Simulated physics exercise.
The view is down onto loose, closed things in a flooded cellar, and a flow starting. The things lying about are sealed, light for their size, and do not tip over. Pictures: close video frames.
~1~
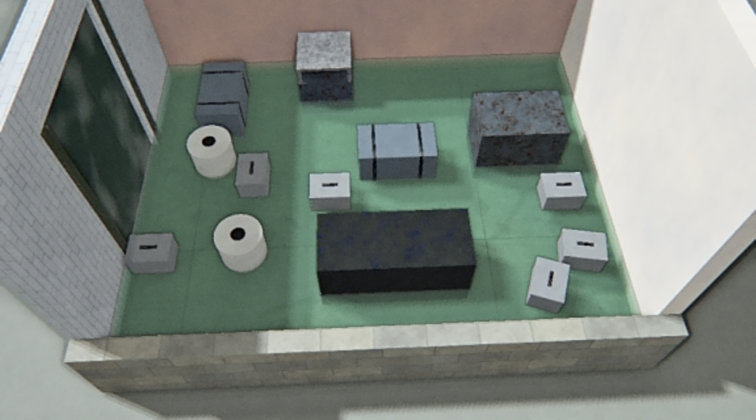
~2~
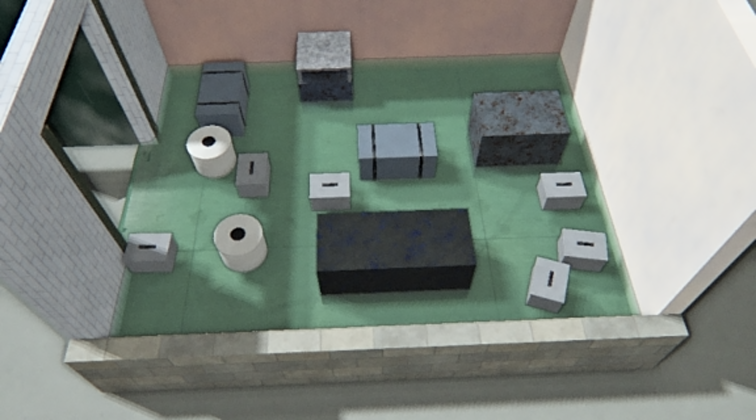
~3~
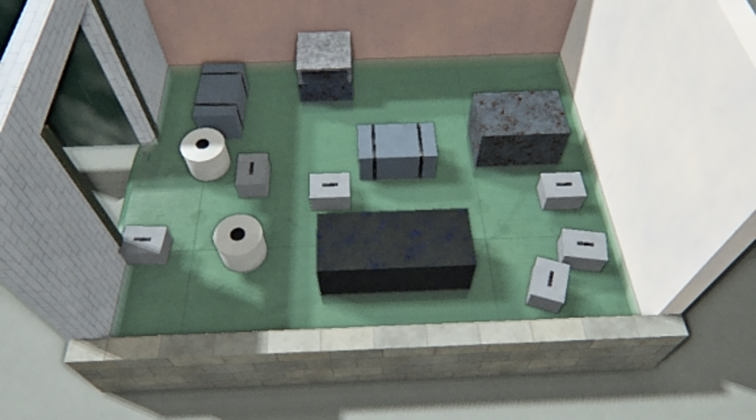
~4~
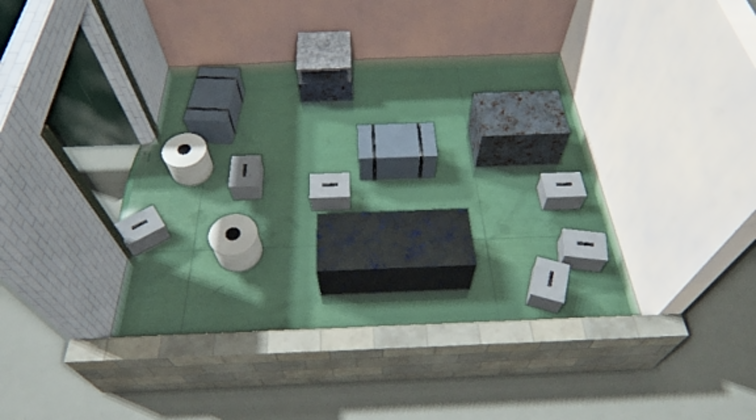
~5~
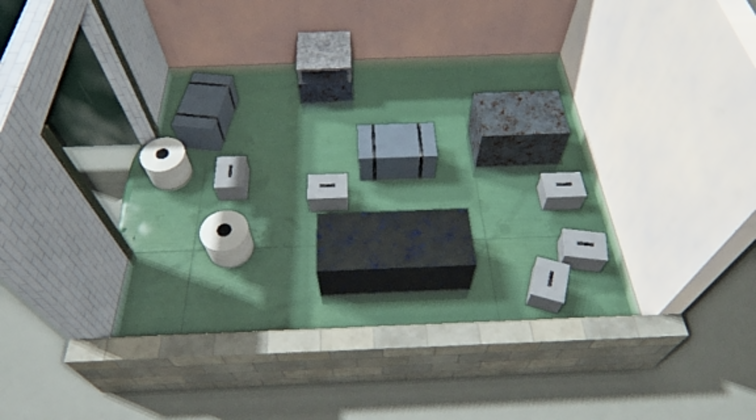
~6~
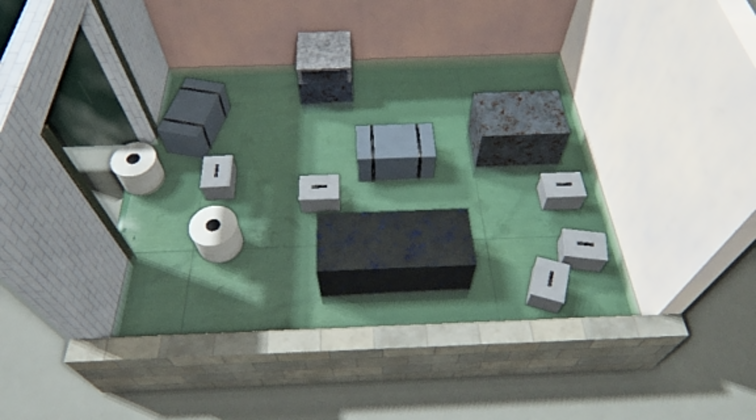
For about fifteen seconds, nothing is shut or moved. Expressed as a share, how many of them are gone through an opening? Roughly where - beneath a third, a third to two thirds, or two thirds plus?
It comes out at two thirds or beyond.
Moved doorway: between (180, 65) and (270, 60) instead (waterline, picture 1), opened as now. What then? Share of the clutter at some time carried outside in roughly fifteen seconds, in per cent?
I'd guess around 70 percent.
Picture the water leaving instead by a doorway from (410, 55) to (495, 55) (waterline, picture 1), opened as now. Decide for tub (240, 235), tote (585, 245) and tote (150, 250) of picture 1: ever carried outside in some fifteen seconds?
First one held back, second held back, third held back.
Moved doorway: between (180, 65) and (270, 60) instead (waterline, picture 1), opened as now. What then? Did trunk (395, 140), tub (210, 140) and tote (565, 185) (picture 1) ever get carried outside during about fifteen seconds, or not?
In the order given: Escapes, escapes, remains.
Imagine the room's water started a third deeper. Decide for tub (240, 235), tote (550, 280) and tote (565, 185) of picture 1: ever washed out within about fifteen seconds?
Escapes, held back, held back.
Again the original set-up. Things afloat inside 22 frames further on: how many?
My count is 3.
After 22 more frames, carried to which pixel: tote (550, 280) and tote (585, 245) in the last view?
The first should be around (486, 304) and the second around (556, 249).
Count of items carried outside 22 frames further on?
The number I arrive at is 7.
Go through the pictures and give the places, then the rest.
A tub at (209, 142) floats; a trunk at (220, 88) floats; 0 of 10 have shifted, in the first frame.
A tub at (209, 142) floats; a trunk at (220, 88), afloat; 0 of 10 have shifted, in the second frame.
A tub at (203, 144), afloat, close to its start; a trunk at (219, 89), afloat; 2 of 10 have shifted, in the third frame.
A tub at (184, 150) floats, close to its start; a trunk at (212, 93), afloat, close to its start; 5 of 10 have shifted, in the fourth frame.
A tub at (162, 154), afloat, a stride from its start; a trunk at (203, 100) floats, close to its start; 5 of 10 have shifted, in the fifth frame.
A tub at (133, 159) floats, a stride from its start; a trunk at (192, 107), afloat, a stride from its start; 6 of 10 have shifted, in the sixth frame.
A moment on, 2 of 10 are out; 8 afloat.
Next, 5 of 10 are out; 5 afloat.
Later, 7 of 10 are out; 3 afloat.
In the end, 7 of 10 are out; 3 afloat.
